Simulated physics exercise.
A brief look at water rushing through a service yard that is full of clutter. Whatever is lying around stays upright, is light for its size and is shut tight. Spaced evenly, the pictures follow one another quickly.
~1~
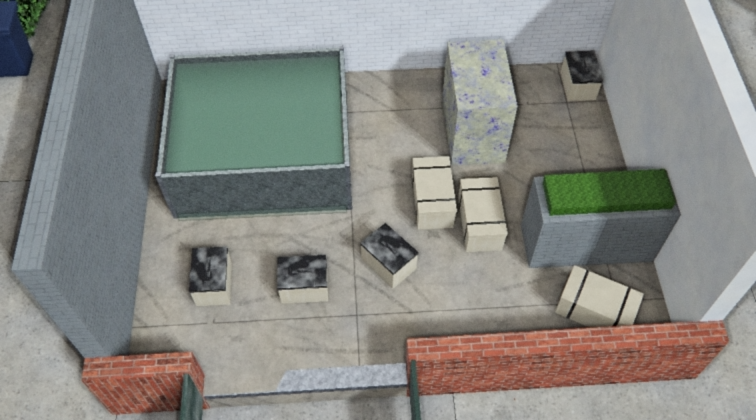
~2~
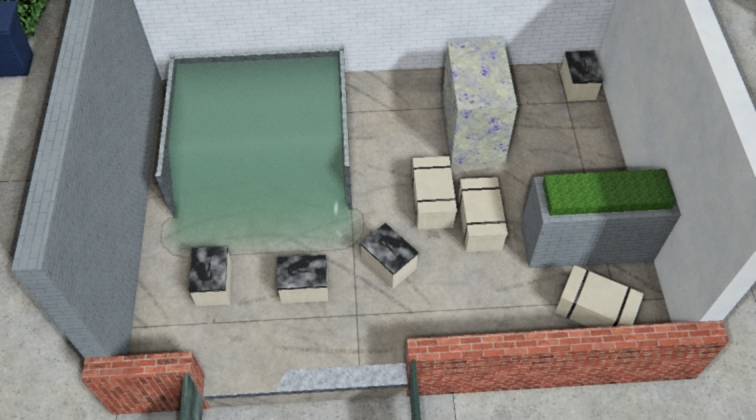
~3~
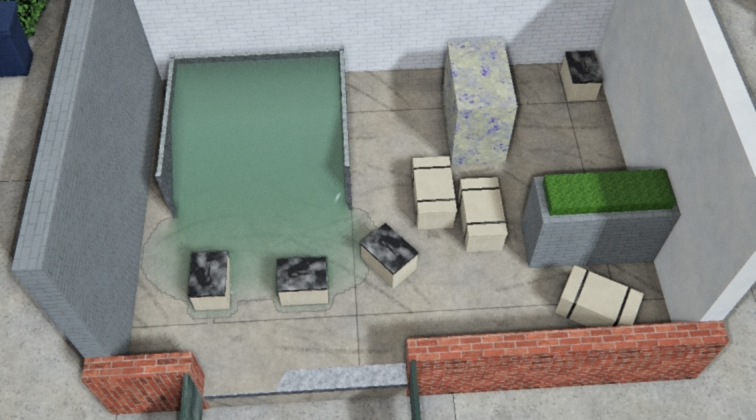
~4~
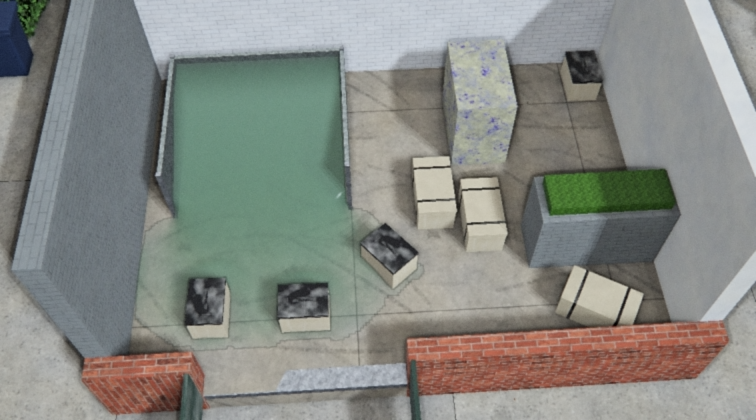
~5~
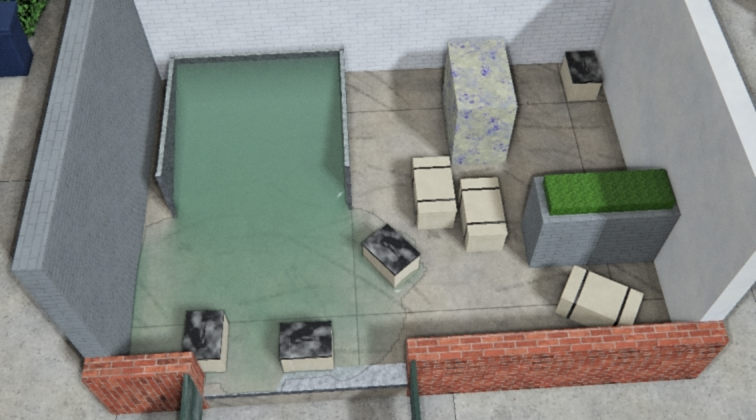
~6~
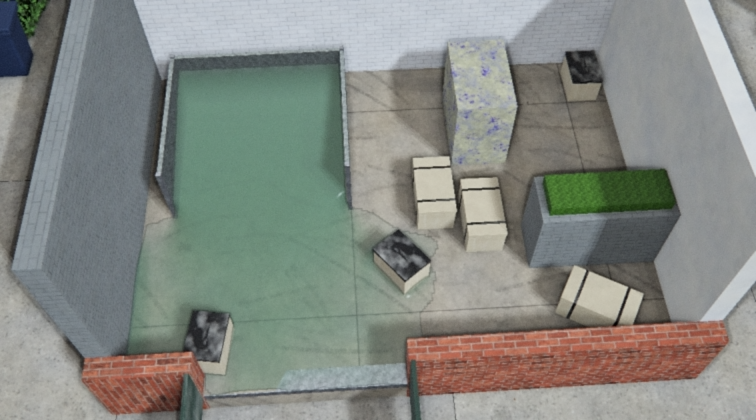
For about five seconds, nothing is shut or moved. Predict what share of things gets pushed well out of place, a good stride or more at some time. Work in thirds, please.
The things swept well aside make up a third to two thirds.
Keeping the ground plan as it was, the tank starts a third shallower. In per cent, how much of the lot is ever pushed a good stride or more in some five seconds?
Near 60 per cent of the loose things.
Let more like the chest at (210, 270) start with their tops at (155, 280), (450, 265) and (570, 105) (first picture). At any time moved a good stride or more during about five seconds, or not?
Outcome per entry: Knocked aside / knocked aside / stays where it is.
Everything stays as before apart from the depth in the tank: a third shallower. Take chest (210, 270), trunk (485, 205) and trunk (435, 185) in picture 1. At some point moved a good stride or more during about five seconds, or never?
Per item, in order: Cleared the mark; missed the mark; missed the mark.
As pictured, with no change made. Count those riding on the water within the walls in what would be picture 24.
It comes to 2.
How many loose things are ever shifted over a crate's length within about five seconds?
4.
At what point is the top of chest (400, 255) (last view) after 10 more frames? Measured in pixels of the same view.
It ends up close to (577, 304).
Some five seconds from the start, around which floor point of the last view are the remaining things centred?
Close to pixel (545, 219).
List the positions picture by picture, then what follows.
A chest at (208, 268) rests on the ground; a chest at (389, 247) rests on the ground; 0 of 7 have shifted, in the first frame.
A chest at (208, 268), on the bottom; a chest at (389, 247), on the bottom; 0 of 7 have shifted, in the second frame.
A chest at (208, 273), on the bottom, close to its start; a chest at (389, 247), on the bottom; 1 of 7 have shifted, in the third frame.
A chest at (205, 301) rests on the ground, a stride from its start; a chest at (389, 247), on the bottom; 2 of 7 have shifted, in the fourth frame.
A chest at (203, 334) rests on the ground, a stride from its start; a chest at (391, 248) rests on the ground; 2 of 7 have shifted, in the fifth frame.
A chest at (206, 335) rests on the ground, a stride from its start; a chest at (402, 254) rests on the ground, close to its start; 3 of 7 have shifted, in the sixth frame.
A moment on, 3 of 7 are well off their spots; 1 afloat.
Next, 3 of 7 are well off their spots; 1 afloat.
Later, 4 of 7 are well off their spots; 2 afloat.
In the end, 3 of 7 are well off their spots, and 4 have been at some point; 2 afloat.
